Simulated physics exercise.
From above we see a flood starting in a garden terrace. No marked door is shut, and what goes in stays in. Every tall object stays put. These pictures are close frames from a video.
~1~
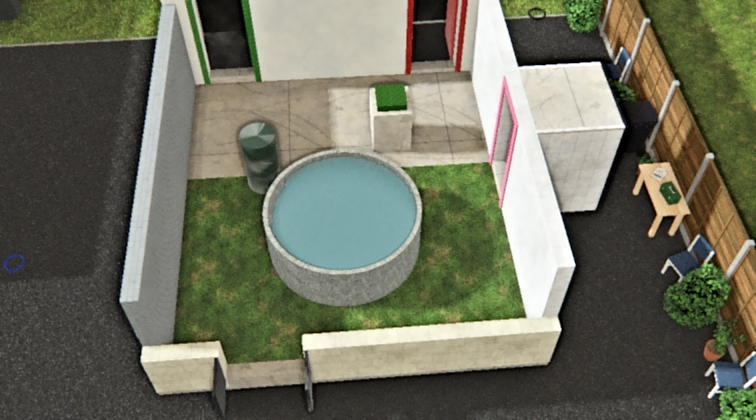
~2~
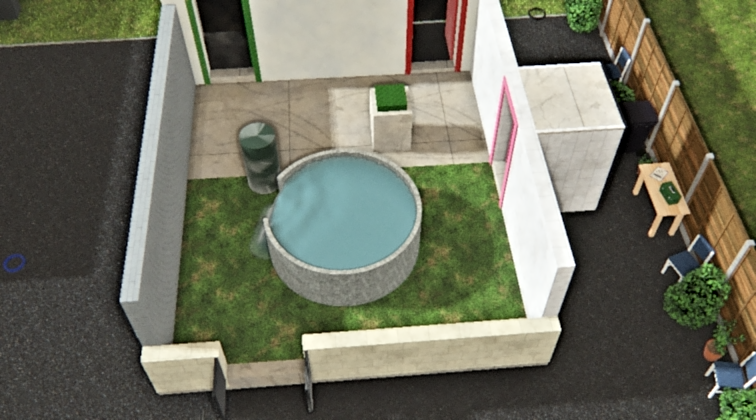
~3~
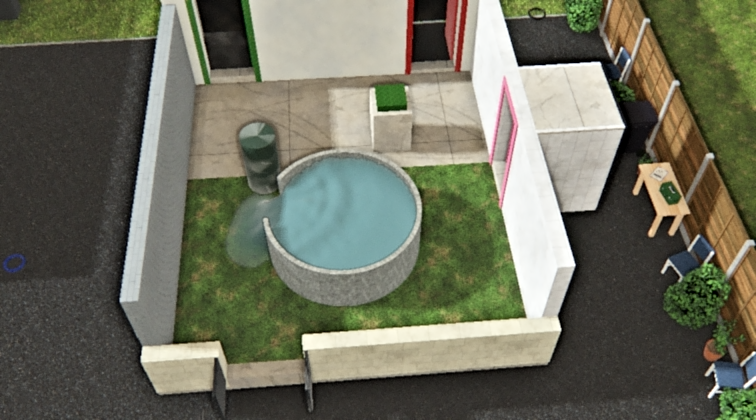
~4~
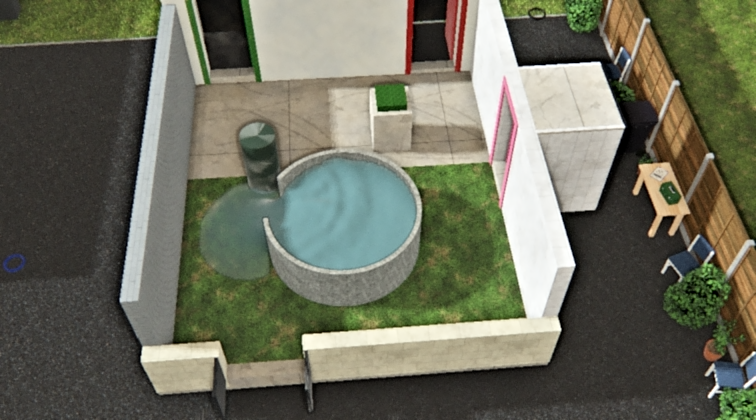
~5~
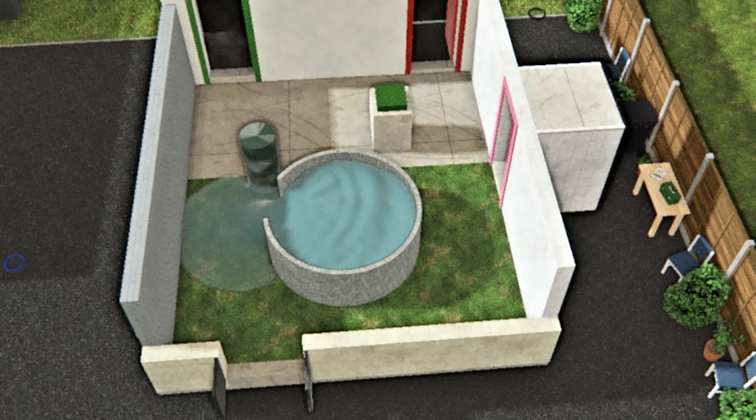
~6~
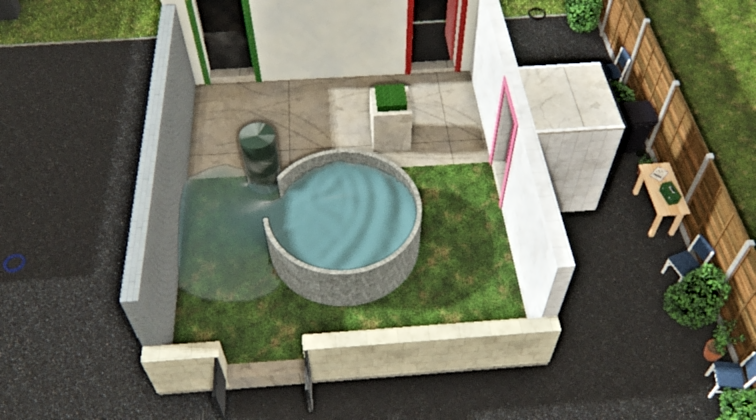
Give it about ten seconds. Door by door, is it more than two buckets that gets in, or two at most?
Green door - more than two; red door - more than two; pink door - two at most.
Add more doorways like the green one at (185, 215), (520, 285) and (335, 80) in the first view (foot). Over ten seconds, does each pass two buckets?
Well, the first one overshoots, the next doesn't reach it, and the last doesn't reach it.
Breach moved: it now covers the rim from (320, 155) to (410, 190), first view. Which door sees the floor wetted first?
That's the pink one.
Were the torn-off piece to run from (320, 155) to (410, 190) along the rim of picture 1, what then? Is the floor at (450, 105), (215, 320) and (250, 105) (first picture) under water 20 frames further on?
Taking the three spots as listed, they end up inundated, spared and inundated.
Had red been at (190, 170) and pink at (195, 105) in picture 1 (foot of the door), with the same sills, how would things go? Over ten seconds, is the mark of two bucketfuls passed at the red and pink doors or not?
As it turns out, the red door spills past but the pink door spills past.
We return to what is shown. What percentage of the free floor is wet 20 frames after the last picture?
Estimated share: Around 60 %.
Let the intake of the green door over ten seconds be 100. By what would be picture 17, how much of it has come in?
Near 10 per cent, give or take.
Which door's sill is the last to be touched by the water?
Going by the pictures, I'd say the door marked pink.
A moment on, water covers 25 % of the floor; the green door not reached, the red door not reached, the pink door not reached.
Next, water covers 40 % of the floor; the green door under two buckets in, the red door not reached, the pink door not reached.
Then, water covers 60 % of the floor; the green door far over two buckets in, the red door wet at the sill, nothing in, the pink door not reached.
Later, water covers 90 % of the floor; the green door far over two buckets in, the red door under two buckets in, the pink door wet at the sill, nothing in.
In the end, water covers 100 % of the floor; the green door far over two buckets in, the red door over two buckets in, the pink door wet at the sill, nothing in.
